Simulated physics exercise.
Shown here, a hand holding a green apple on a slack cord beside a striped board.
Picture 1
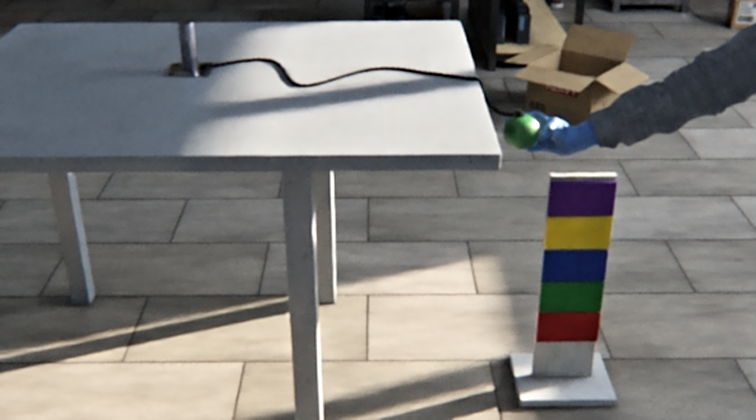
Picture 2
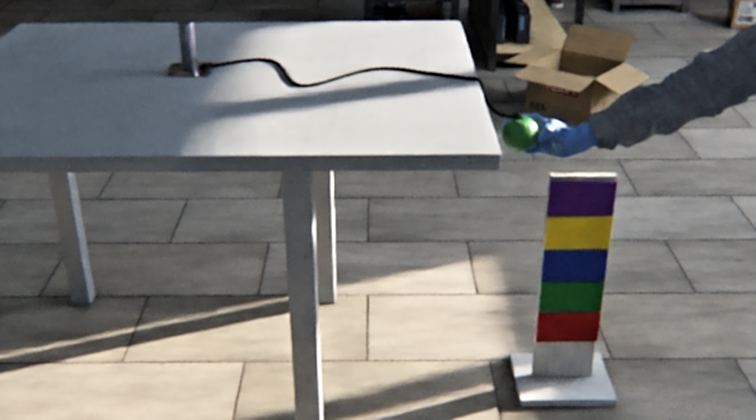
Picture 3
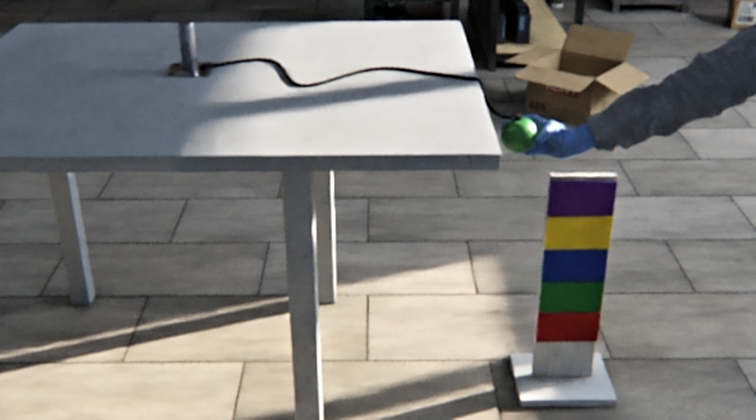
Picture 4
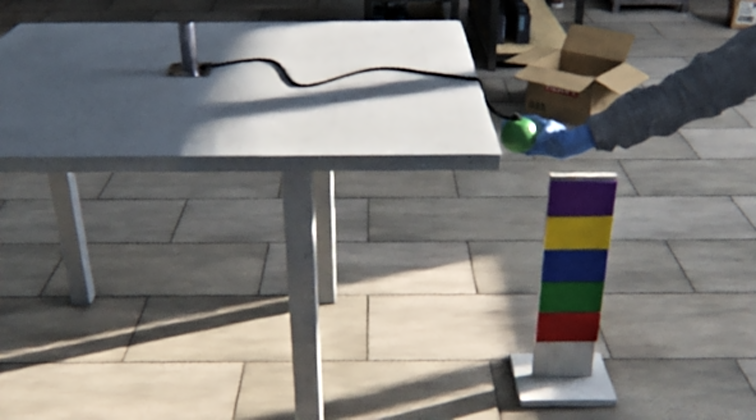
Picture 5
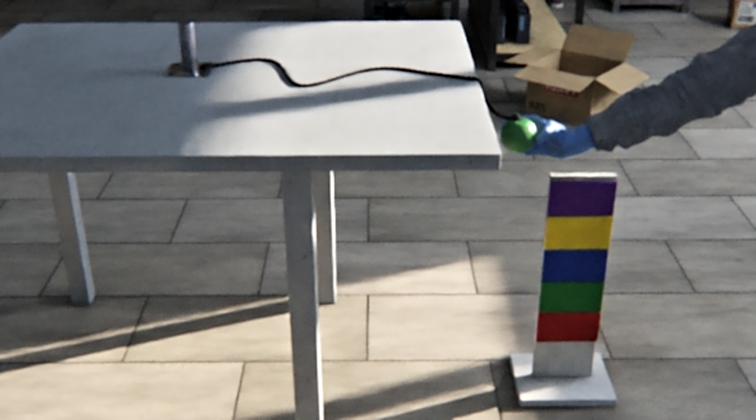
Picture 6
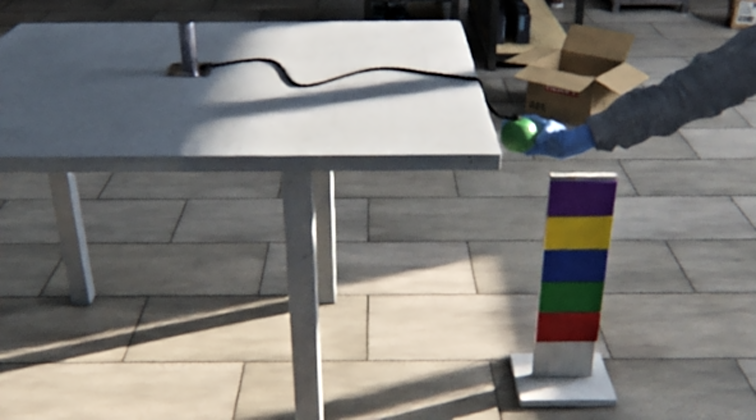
A gloved hand holds a green apple on a slack cord beside a striped board, barely moving.
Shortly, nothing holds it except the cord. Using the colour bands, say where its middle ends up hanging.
Its middle ends up at the yellow band.
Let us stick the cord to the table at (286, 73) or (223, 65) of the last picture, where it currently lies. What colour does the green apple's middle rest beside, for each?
Purple, then yellow.
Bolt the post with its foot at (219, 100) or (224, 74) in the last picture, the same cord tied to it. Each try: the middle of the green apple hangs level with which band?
Trial 1 - blue; trial 2 - blue.
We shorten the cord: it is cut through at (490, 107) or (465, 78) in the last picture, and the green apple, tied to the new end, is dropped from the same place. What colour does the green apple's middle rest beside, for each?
One after the other, purple; no band.
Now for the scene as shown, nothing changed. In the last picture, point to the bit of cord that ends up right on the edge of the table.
Pixel (404, 70).
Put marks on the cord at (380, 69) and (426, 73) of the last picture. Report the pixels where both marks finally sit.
They finish close to (456, 78) and close to (478, 109).
Early on, apple near (475, 217); level with yellow.
Midway, apple near (485, 227); level with yellow.
Finally, apple near (477, 230); level with yellow. Its middle rests at the yellow band.
